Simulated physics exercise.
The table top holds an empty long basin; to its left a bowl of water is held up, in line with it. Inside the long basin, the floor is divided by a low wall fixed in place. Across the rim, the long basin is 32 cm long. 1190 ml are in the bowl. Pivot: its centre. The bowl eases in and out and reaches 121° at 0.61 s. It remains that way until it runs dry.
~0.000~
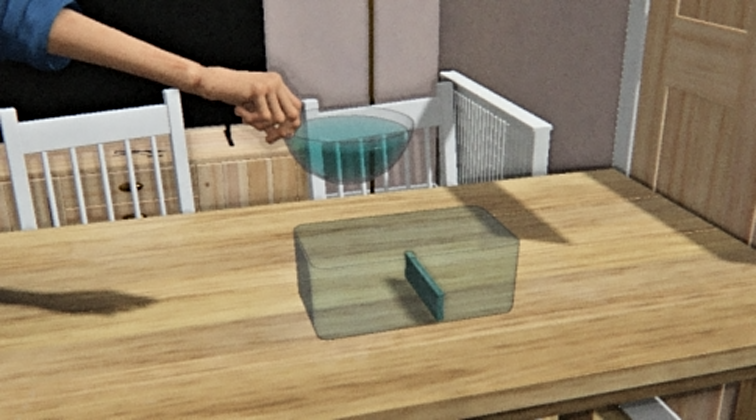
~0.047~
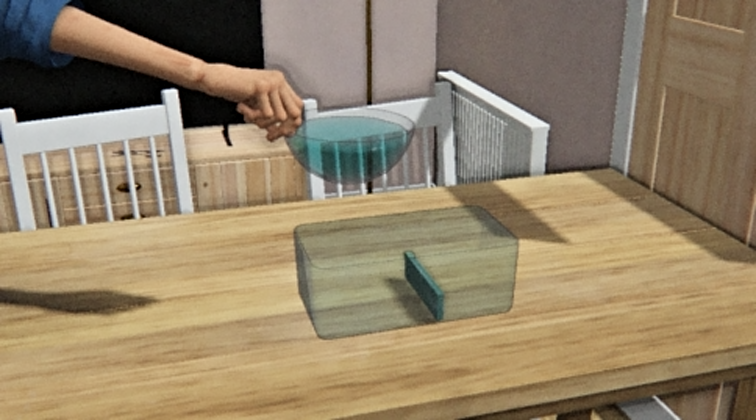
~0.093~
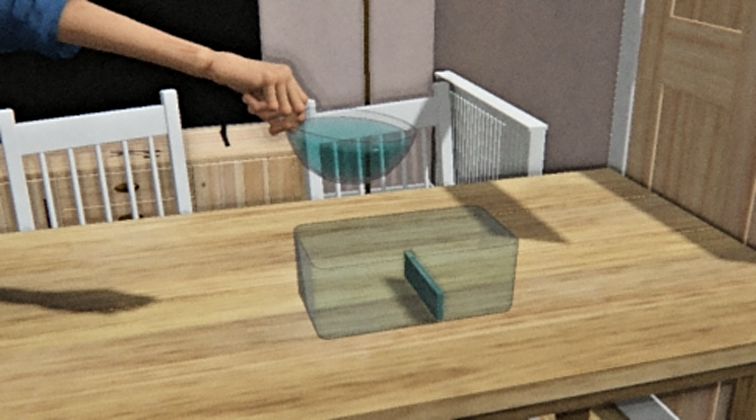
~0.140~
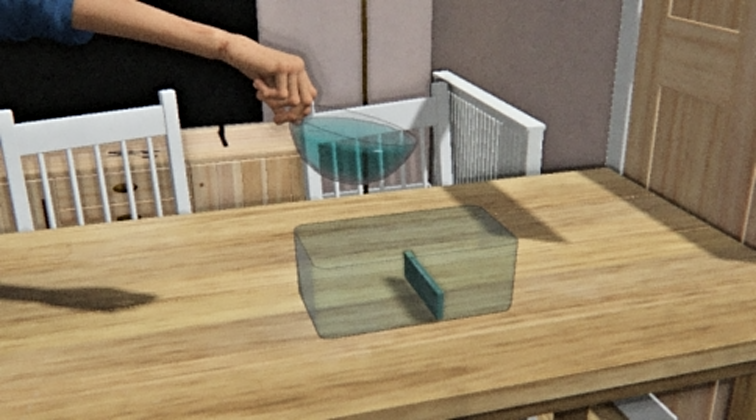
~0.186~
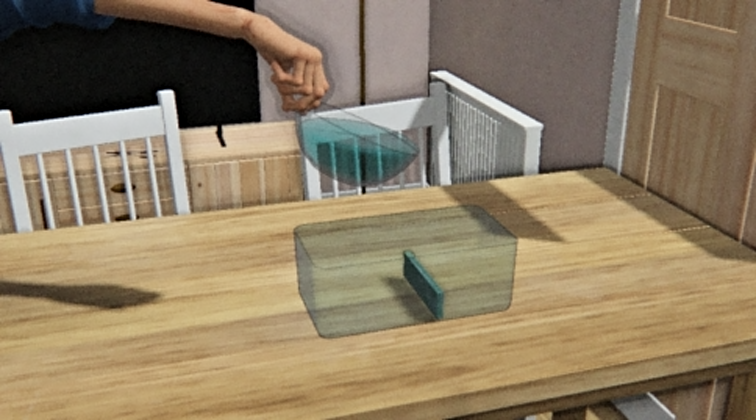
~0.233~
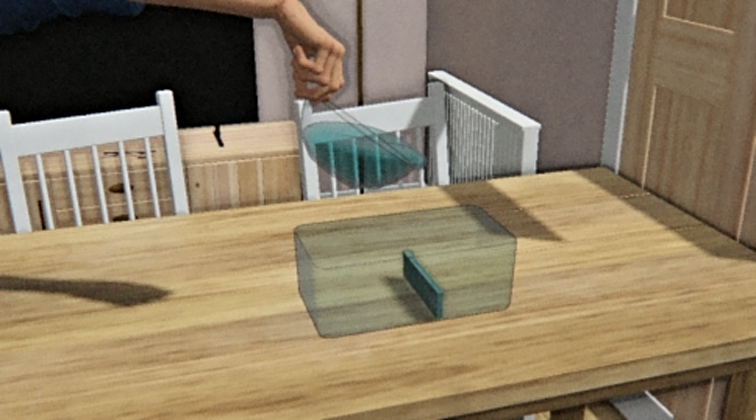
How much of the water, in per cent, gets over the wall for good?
51 %.
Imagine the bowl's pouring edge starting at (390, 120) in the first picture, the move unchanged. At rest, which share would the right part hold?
35 %.
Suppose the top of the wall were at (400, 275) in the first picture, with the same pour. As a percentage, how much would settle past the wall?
65 per cent.
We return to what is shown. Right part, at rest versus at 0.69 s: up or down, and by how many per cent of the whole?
A gain, roughly 12 percent.
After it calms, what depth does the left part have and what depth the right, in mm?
Left part: About 16 mm; right part: About 32 mm.
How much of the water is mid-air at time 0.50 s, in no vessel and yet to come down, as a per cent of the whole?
Estimate: About 16 % of all of it.
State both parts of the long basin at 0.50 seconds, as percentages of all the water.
Left: Around 24. Right: Around 60.
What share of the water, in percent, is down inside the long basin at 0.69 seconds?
Near 70 per cent of the total.
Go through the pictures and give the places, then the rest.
In the first picture, tilt 0°; pouring edge (411, 119); surface from (285, 136) to (407, 126); the long basin's rim runs from (302, 248) to (500, 224); the wall's top is at (424, 273).
In the second picture, tilt 2°; pouring edge (411, 121); surface from (285, 135) to (407, 127).
In the third picture, tilt 7°; pouring edge (412, 127); surface from (288, 132) to (408, 130).
In the fourth picture, tilt 15°; pouring edge (414, 137); surface from (292, 129) to (410, 134).
In the fifth picture, tilt 26°; pouring edge (413, 149); surface from (298, 128) to (408, 141); 2 per cent is over the edge.
In the sixth picture, tilt 39°; pouring edge (410, 163); surface from (304, 132) to (394, 145); 11 per cent is over the edge.
Then, 0.50 s in, the tilt is 111° and 1 per cent is still to pour, 23 is left of the wall and 59 right of it.
Then, 0.69 s in, the tilt is 121° and 0 per cent is still to pour, 32 is left of the wall and 38 right of it.
Then, 0.89 s in, the tilt is 121° and 0 per cent is still to pour, 37 is left of the wall and 51 right of it.
Then, 1.11 s in, the tilt is 121° and 0 per cent is still to pour, 41 is left of the wall and 51 right of it.
Finally, 42 per cent lies left of the wall, 51 right of it and 8 outside.
